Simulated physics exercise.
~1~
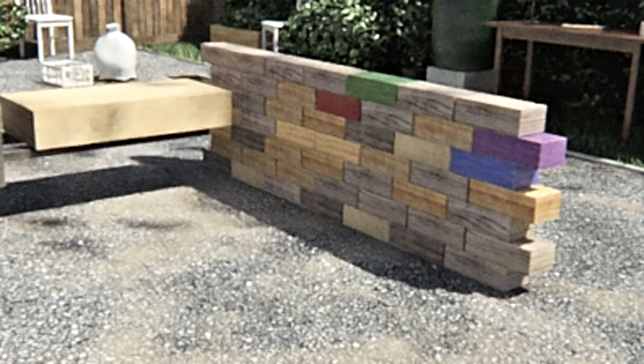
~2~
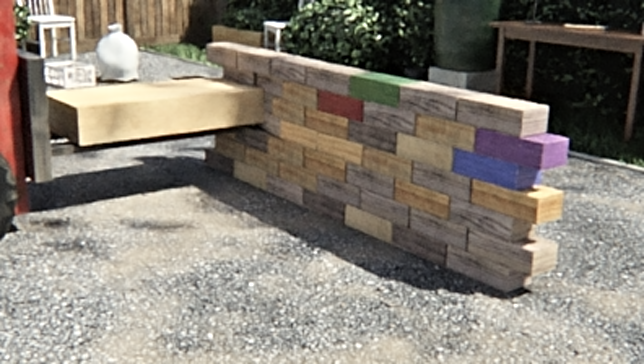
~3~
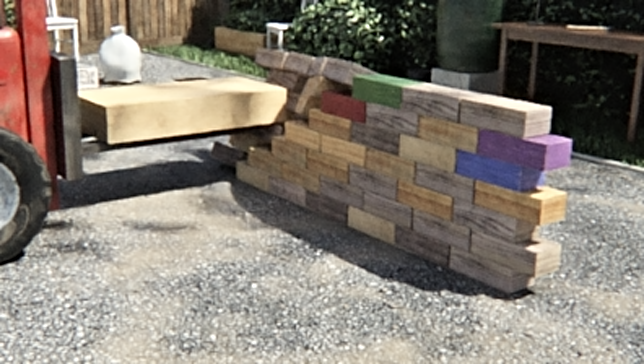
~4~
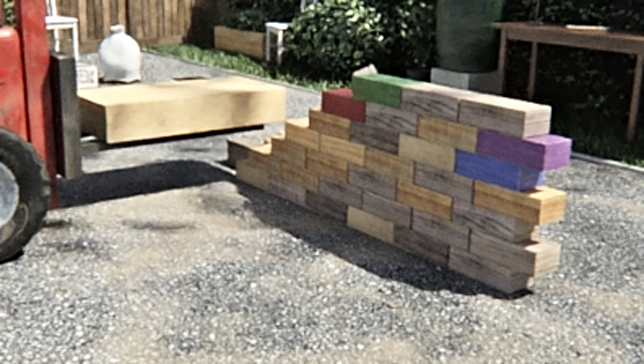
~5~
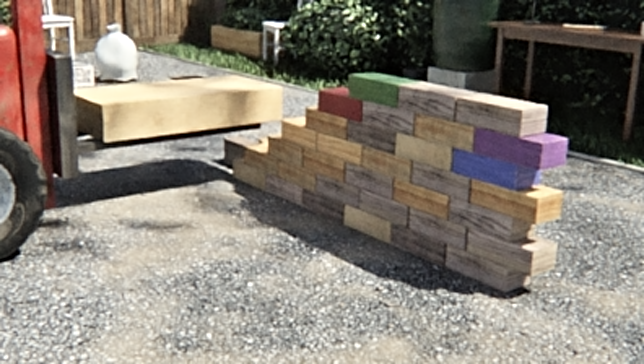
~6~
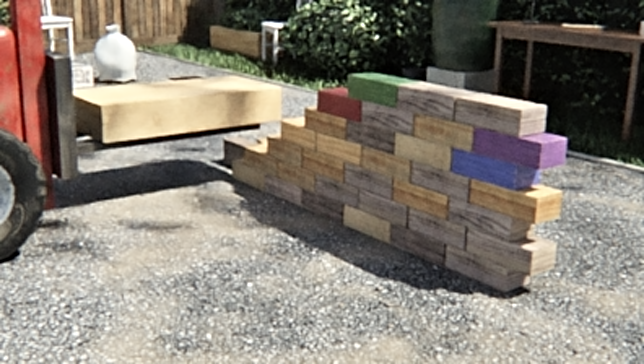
Wall of timber blocks losing its upper left end as a red lift truck pushes in a crate, the coloured blocks staying up.
